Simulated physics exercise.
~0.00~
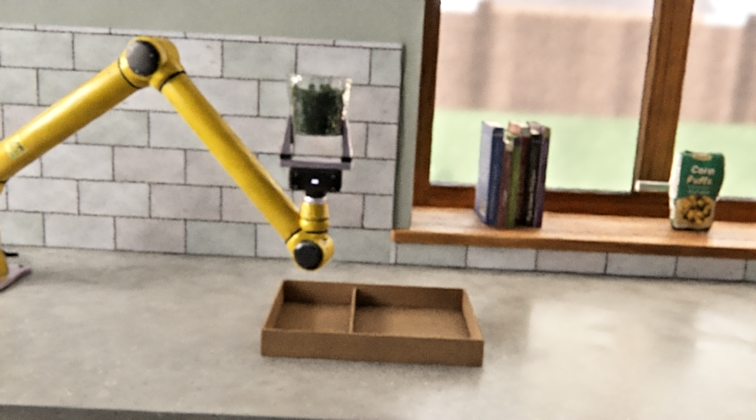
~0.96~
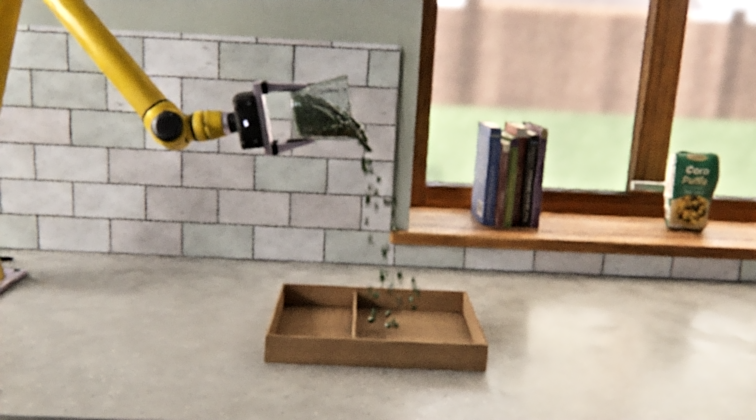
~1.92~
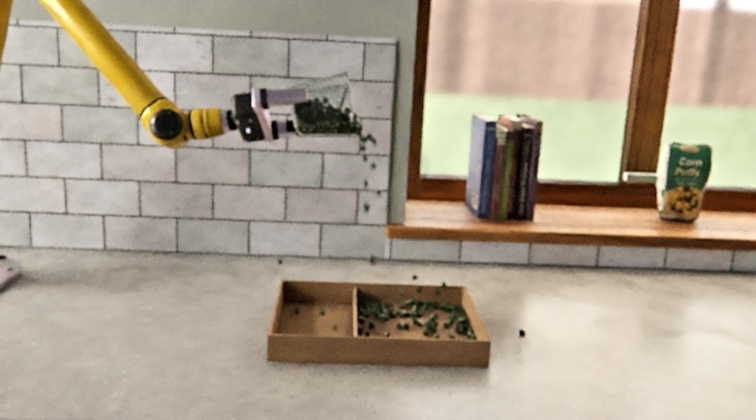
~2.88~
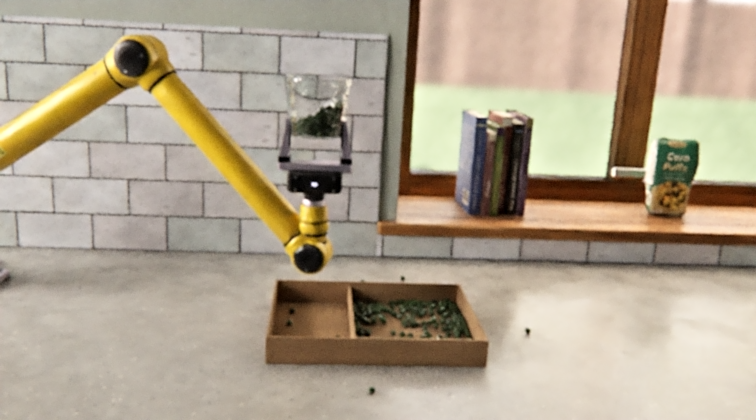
A yellow robot arm holds up a clear container of small dark green pieces above a grey worktop, where a shallow brown tray with a divider stands. The arm draws back to the left and tips the container onto its side towards the right. Green pieces spill over the lip and fall into the tray's right-hand part, gradually covering its floor, while a few stray elsewhere. The arm then swings the container upright again, with some pieces still inside. Most of those poured out lie in the right part, with a few in the left part and on the worktop.
